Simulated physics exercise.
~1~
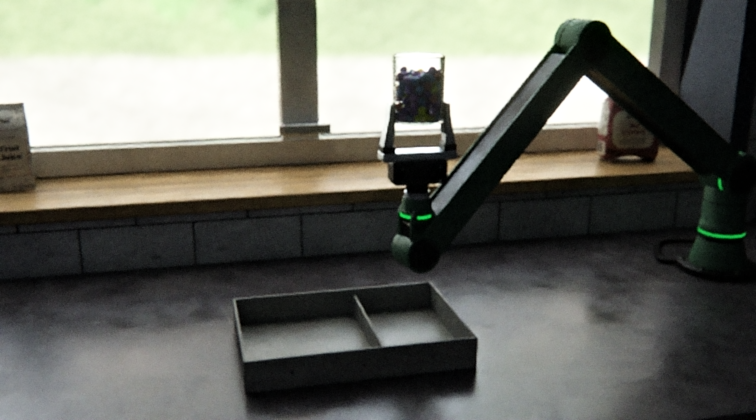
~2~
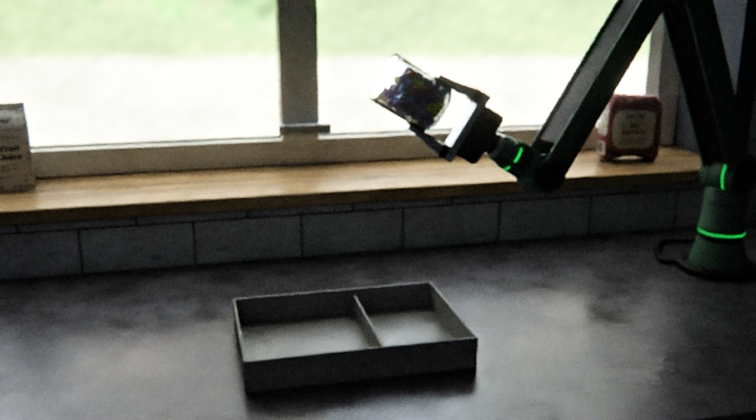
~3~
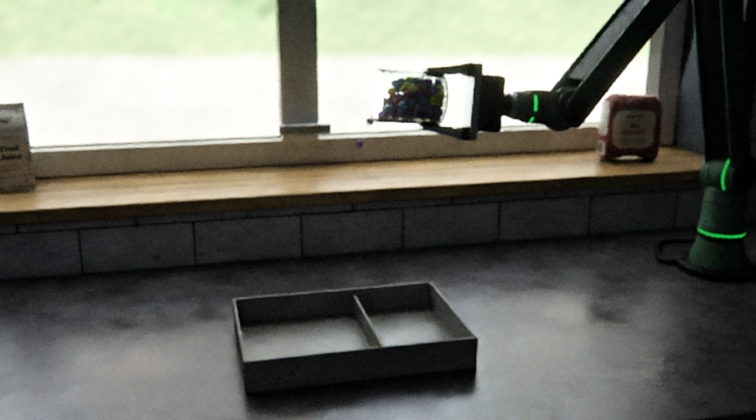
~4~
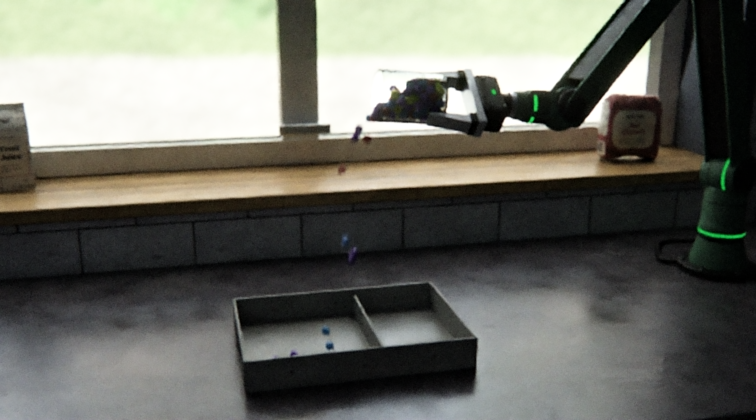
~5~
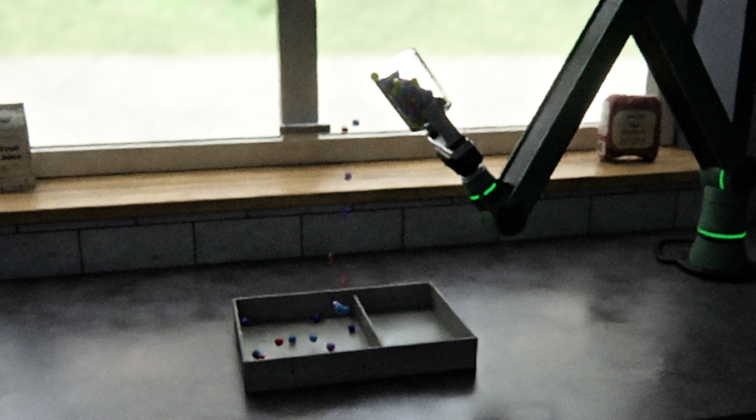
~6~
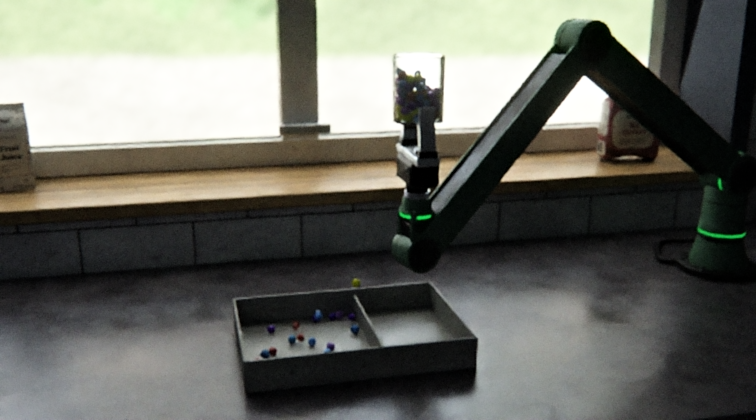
A dark green robot arm with glowing green rings stands at the right of a dark countertop, seen from the front with a bright window and wooden sill behind. It holds a clear beaker of small colourful round sweets upright above a grey tray divided into two parts, with a carton at the left and a red-brown container on the sill at the right. The arm tips the beaker leftward until it lies nearly flat. Sweets spill and drop into the tray's left part, and more fall as the beaker swings back up. It ends upright, still mostly full, with scattered sweets in the left part and the right part empty.
